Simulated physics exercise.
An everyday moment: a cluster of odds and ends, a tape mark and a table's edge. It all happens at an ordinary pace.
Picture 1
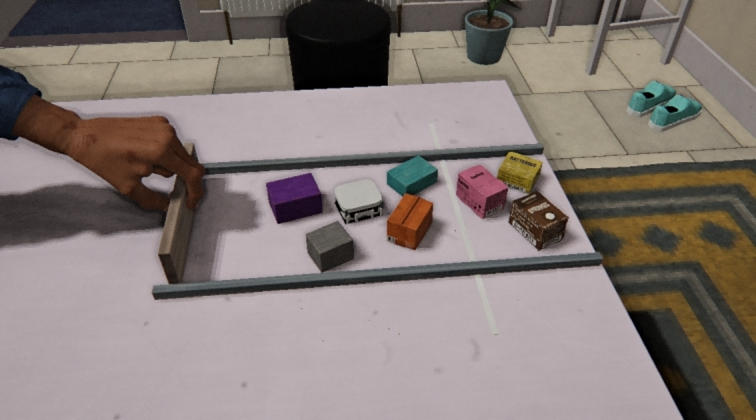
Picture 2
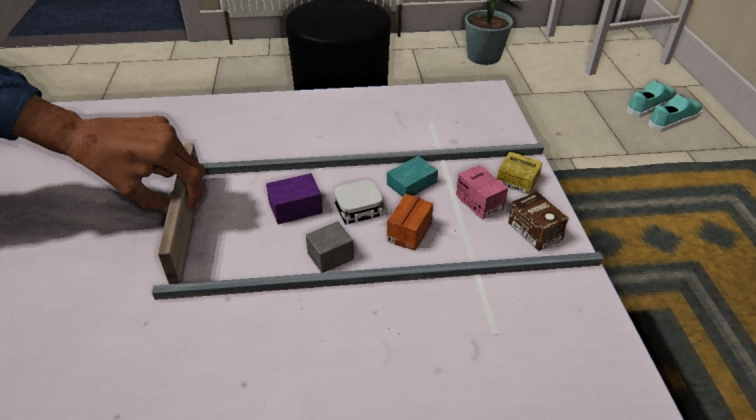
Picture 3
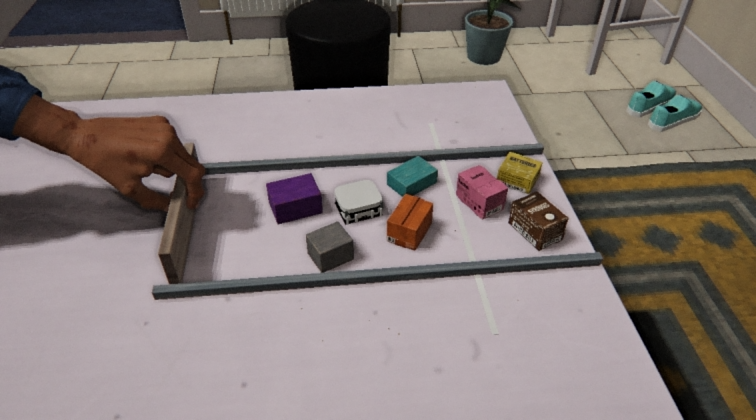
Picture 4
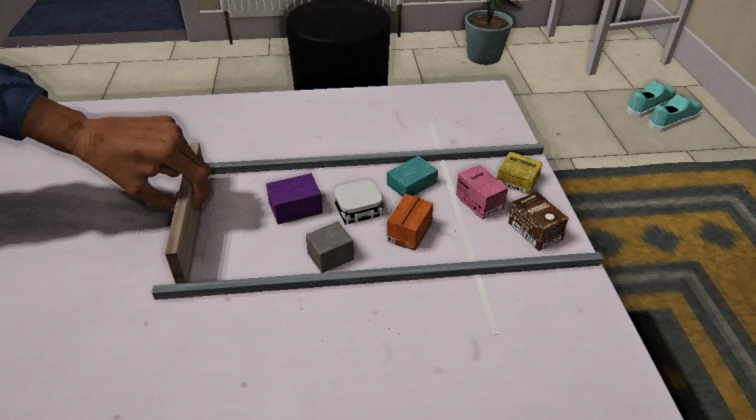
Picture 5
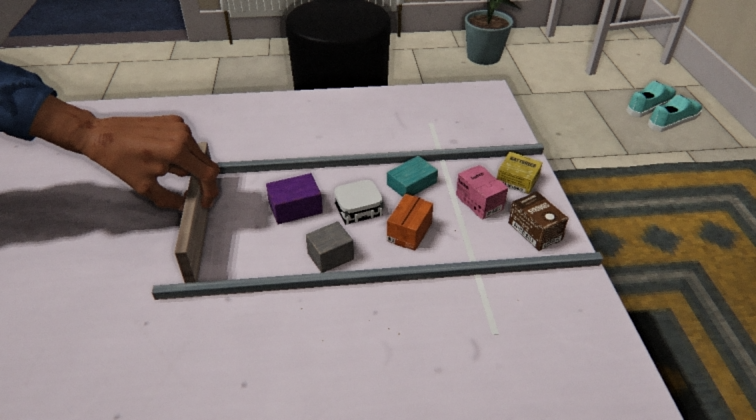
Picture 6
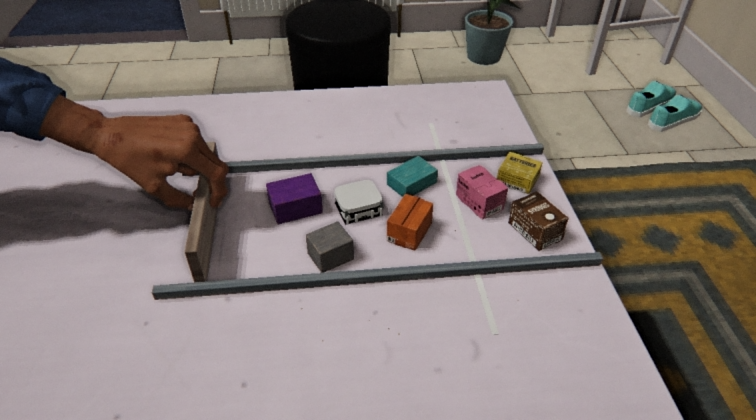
On a pale tabletop between two grey rails, a hand at the left holds a wooden board still, then slides it a short way right toward a cluster of colourful boxes and blocks, which stay in place.
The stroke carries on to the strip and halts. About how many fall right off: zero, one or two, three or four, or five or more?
In the end the number that fall off is zero.
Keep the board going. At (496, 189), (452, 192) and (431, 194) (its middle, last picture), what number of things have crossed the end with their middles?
The counts: 2, 0 and 0.
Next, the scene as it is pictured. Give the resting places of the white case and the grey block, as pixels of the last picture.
The white case stops around (521, 195); the grey block around (489, 241).
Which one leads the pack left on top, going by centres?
The pink box ends nearest.
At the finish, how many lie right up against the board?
That makes 3.
Soon after, none off yet; yellow box at rest near (519, 173); brown box at rest near (538, 220); pink box at rest near (481, 191).
In the end, the number that fall off is zero.
